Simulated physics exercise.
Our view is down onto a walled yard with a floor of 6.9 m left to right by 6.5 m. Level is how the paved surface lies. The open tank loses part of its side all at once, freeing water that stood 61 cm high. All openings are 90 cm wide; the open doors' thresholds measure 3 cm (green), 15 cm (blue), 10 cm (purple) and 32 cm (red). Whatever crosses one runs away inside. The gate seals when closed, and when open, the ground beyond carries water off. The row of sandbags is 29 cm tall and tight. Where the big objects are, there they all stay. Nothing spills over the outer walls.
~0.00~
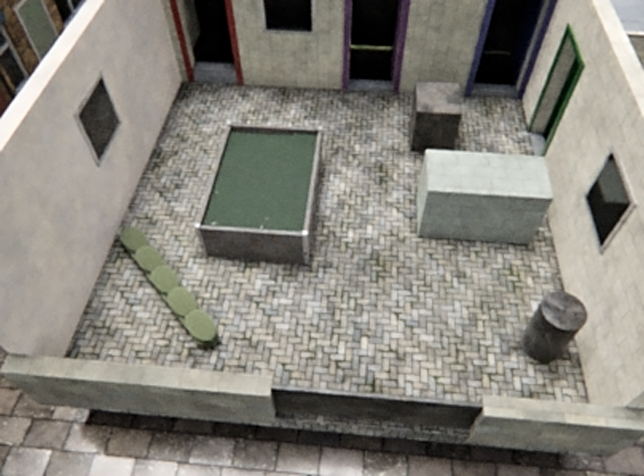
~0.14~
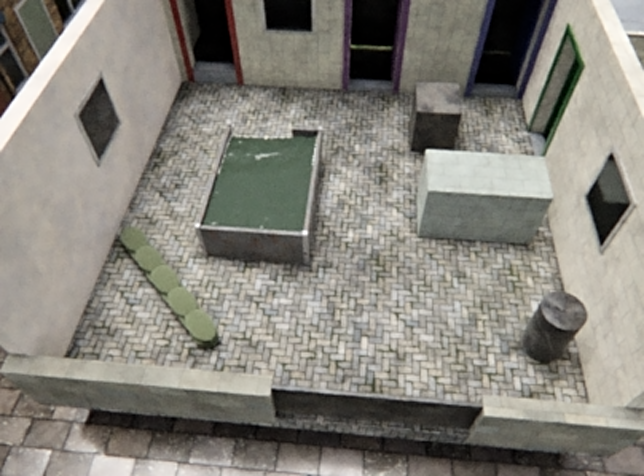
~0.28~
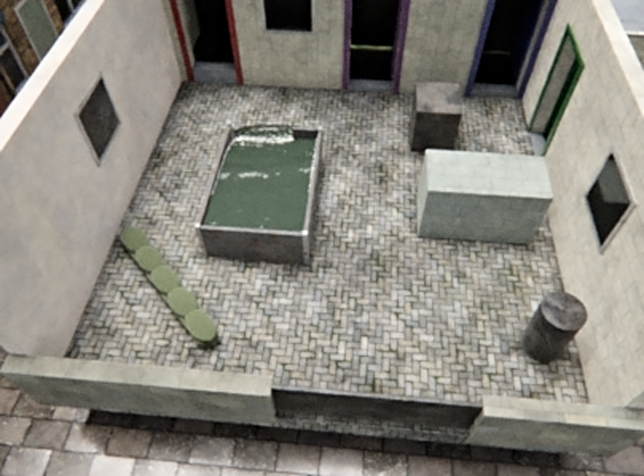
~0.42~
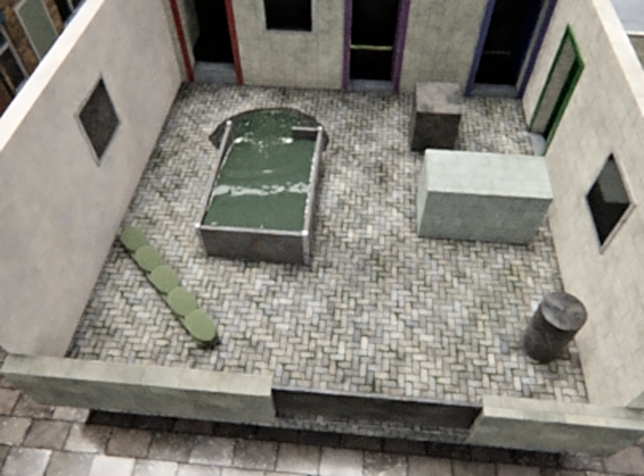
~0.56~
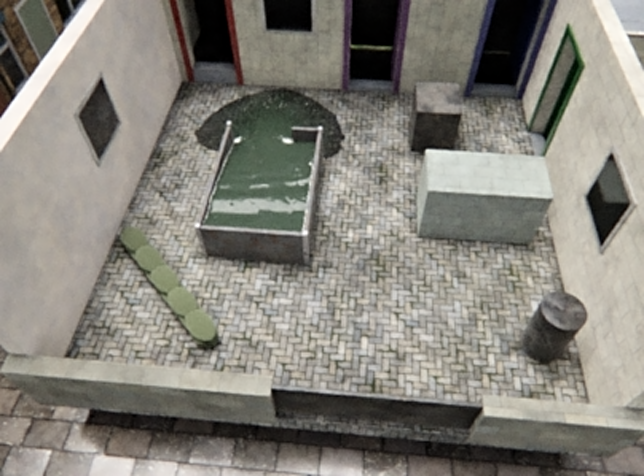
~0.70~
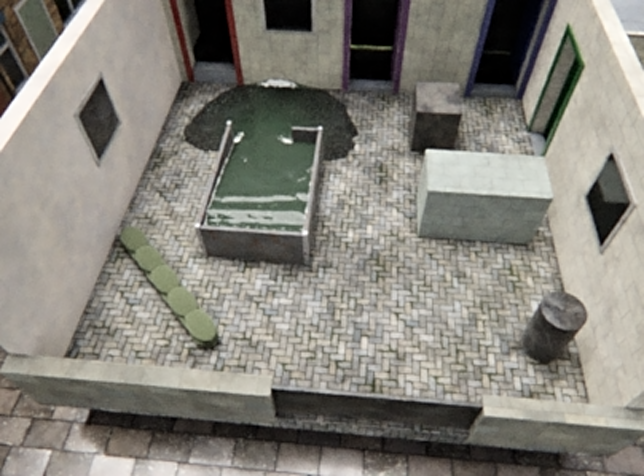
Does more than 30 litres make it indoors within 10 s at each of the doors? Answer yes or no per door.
Green door, yes; blue door, no; purple door, no; red door, no.
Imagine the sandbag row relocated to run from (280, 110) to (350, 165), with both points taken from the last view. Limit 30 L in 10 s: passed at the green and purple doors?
Against the limit, the green door stays within it and the purple door stays within it.
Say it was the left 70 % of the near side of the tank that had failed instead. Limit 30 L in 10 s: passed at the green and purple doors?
Here's how it goes: Green falls short, purple falls short.
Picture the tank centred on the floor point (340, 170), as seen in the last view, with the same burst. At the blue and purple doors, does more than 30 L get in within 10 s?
Blue: Within limit; purple: Too much.
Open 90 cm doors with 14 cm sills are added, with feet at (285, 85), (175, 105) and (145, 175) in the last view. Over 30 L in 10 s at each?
In turn: Over, above, under.
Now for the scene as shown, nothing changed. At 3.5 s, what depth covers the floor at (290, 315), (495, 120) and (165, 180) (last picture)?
About 0, 4 and 5 cm respectively.
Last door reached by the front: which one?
Lab note: Last arrival at the green door.
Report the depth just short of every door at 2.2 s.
In cm: Green 0, blue 0, purple 12, red 29.
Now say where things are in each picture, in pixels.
Still water, 61 cm deep, in the open tank at (264, 178), in the first frame.
Water pours out on the open tank's far side and has run 0.6 m, to a hidden place; typically 8 cm deep outside, 61 cm at the open tank's back, in the second frame.
Water pours out on the open tank's far side and has run 0.9 m, to a hidden place; typically 10 cm deep outside, 61 cm at the open tank's back, in the third frame.
The front is at (293, 112), 1.4 m from the gap on the open tank's far side; 2.0 m2 of floor is under water; 61 cm left at the back of the open tank, in the fourth frame.
The front is at (288, 92), 1.9 m from the gap on the open tank's far side; 3.3 m2 of floor is under water; 60 cm left at the back of the open tank, in the fifth frame.
The front is at (315, 88), 2.2 m from the gap on the open tank's far side; 4.4 m2 of floor is under water; 55 cm left at the back of the open tank, in the sixth frame.
After 1.4 s water covers 15 % of the floor and is deepest (33 cm) near (252, 152); green door not reached, blue door not reached, purple door 9 cm at the sill, 0 L in, red door 22 cm at the sill, 0 L in.
After 2.2 s water covers 20 % of the floor and is deepest (39 cm) near (183, 81); green door not reached, blue door not reached, purple door 12 cm at the sill, 1 L in, red door 29 cm at the sill, 0 L in.
After 3.5 s water covers 40 % of the floor and is deepest (24 cm) near (180, 86); green door 7 cm at the sill, 3 L in, blue door 7 cm at the sill, 0 L in, purple door 10 cm at the sill, 4 L in, red door 22 cm at the sill, 2 L in.
After 6.0 s water covers 75 % of the floor and is deepest (14 cm) near (171, 243); green door 7 cm at the sill, 32 L in, blue door 10 cm at the sill, 3 L in, purple door 7 cm at the sill, 5 L in, red door 13 cm at the sill, 2 L in.
After 10.0 s water covers 90 % of the floor and is deepest (10 cm) near (566, 371); green door 6 cm at the sill, 76 L in, blue door 6 cm at the sill, 3 L in, purple door 4 cm at the sill, 5 L in, red door 6 cm at the sill, 2 L in.
